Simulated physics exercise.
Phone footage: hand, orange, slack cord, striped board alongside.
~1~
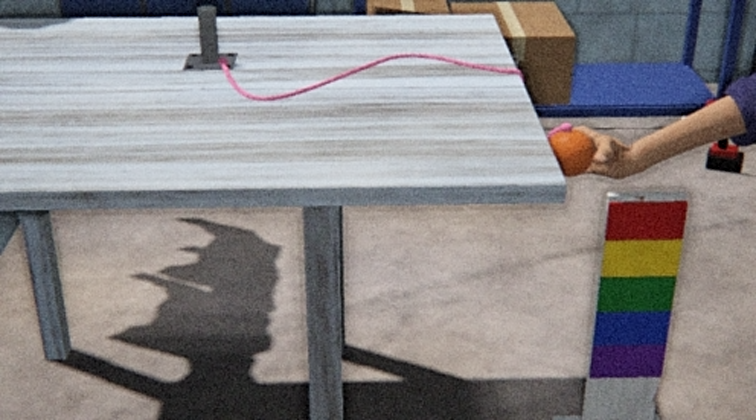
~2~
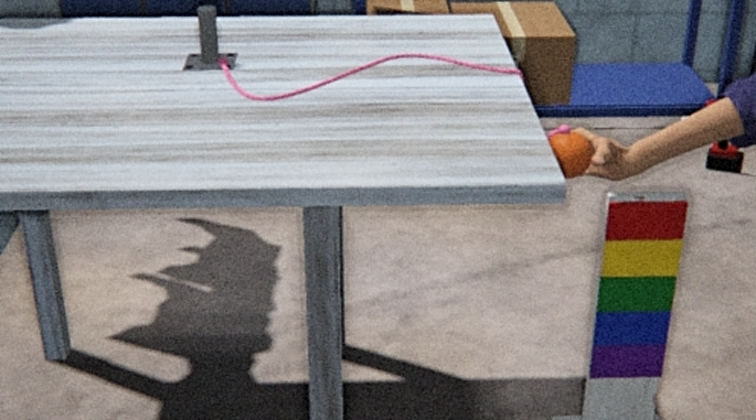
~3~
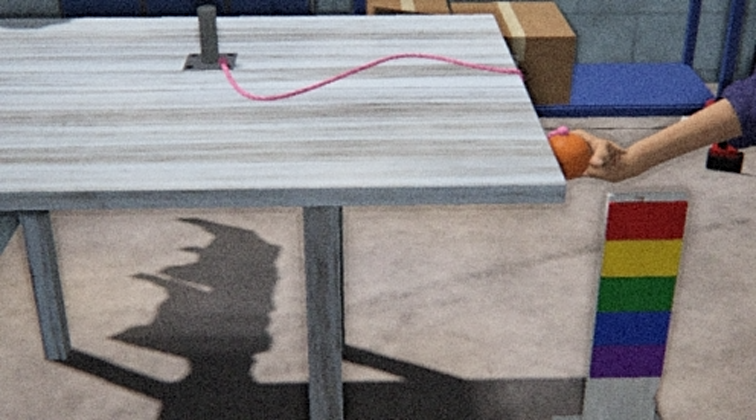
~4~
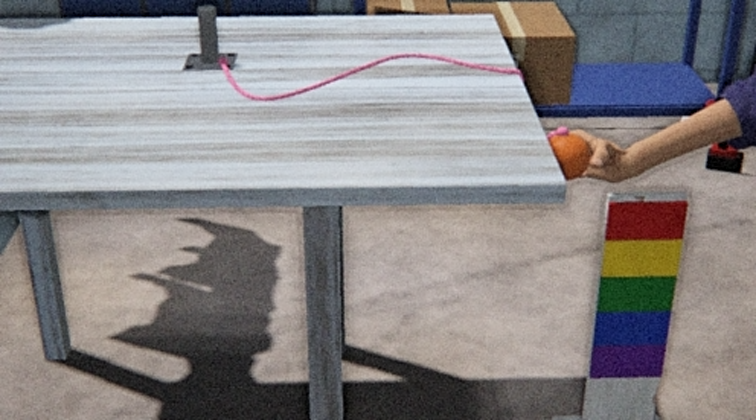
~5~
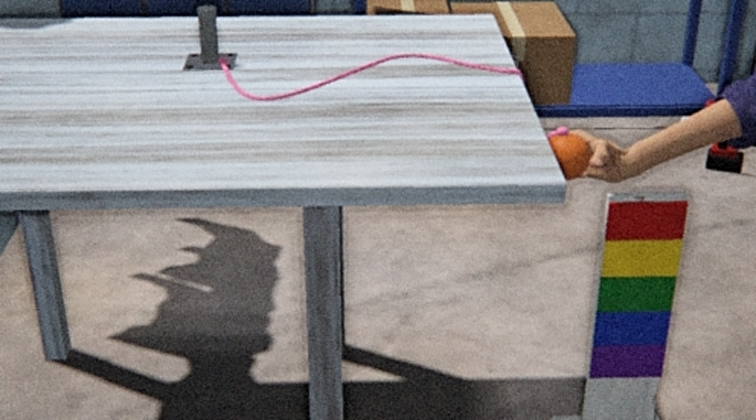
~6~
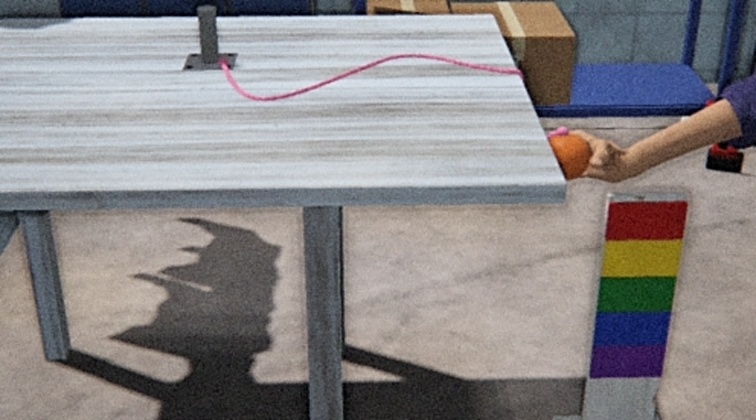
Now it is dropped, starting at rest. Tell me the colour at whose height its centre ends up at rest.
It ends up level with blue.
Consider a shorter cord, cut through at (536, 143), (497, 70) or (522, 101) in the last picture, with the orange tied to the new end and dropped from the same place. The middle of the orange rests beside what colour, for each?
For the first: Green; for the second: Red; for the third: Yellow.
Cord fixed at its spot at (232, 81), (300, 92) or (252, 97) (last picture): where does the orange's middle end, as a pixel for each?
Taking them in turn, I'd expect around (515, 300), (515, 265) and finally (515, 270).
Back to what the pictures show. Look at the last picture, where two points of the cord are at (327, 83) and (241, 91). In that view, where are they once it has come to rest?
At (413, 76), then (309, 68).
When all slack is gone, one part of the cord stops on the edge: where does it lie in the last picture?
It's the one at (407, 56).
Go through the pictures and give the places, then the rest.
Orange (569, 153); red (647, 222); yellow (642, 259); green (637, 295); blue (633, 330); purple (628, 363), in the first frame.
Orange (568, 155); cord through (229, 77) (288, 96) (360, 69) (440, 59) (520, 88), in the second frame.
Orange (566, 157), in the third frame.
Orange (566, 157); cord through (229, 77) (288, 96) (360, 69) (440, 59) (520, 88), in the fourth frame.
Orange (566, 157), in the fifth frame.
Orange (566, 157); cord through (229, 77) (288, 96) (360, 69) (440, 59) (520, 88), in the sixth frame.
Soon after, orange near (506, 302); level with green.
Then, orange near (514, 324); level with blue.
At rest, orange near (506, 325); level with blue. Its middle rests at the blue band.
